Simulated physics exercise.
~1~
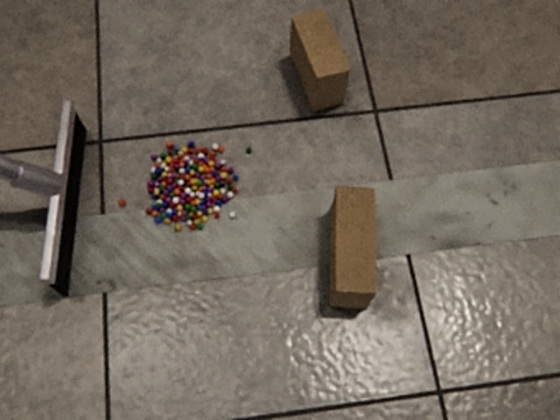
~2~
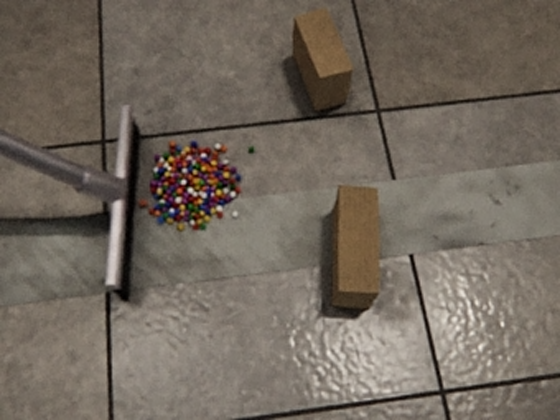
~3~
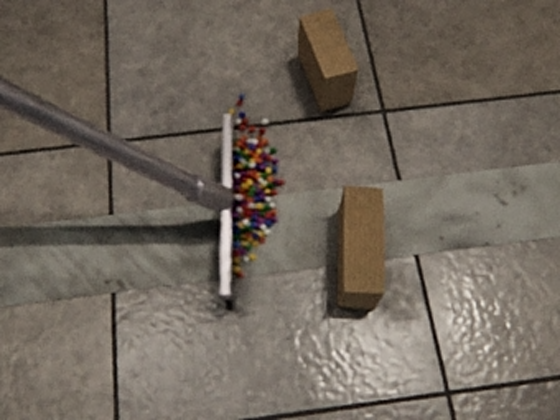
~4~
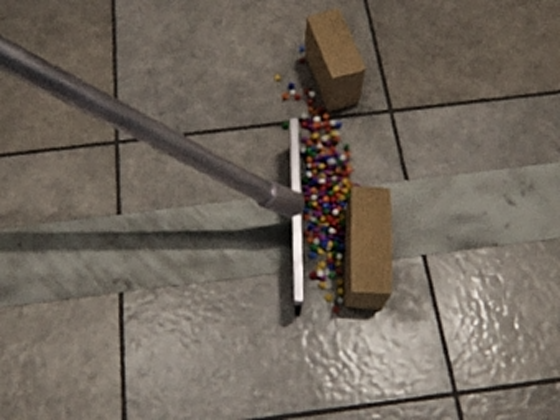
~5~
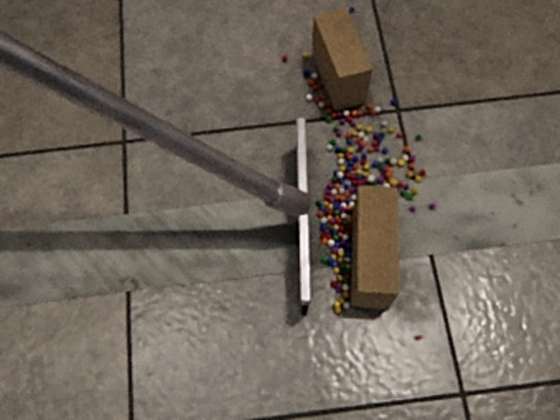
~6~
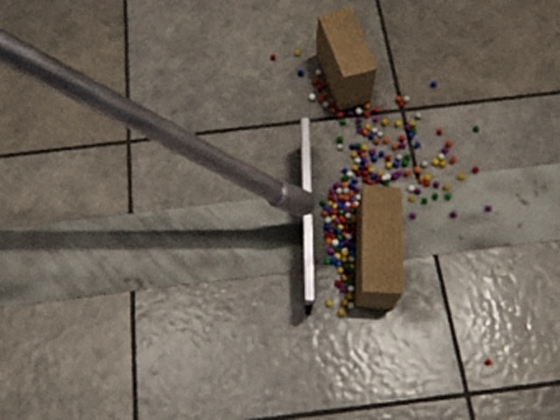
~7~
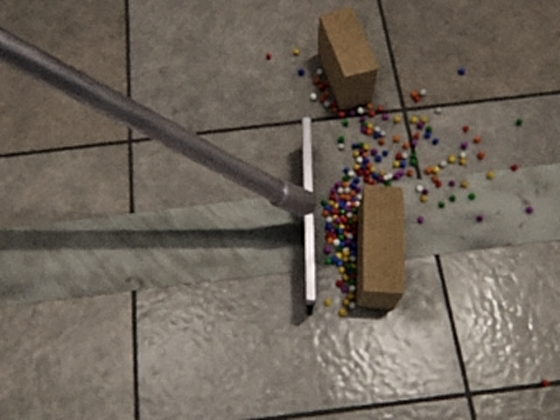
On a grey tiled floor, a long-handled squeegee swept right into a heap of small colourful beads and pushed them toward two brown blocks, then stopped; many scattered through the gap, while the rest stayed bunched up before the blocks.
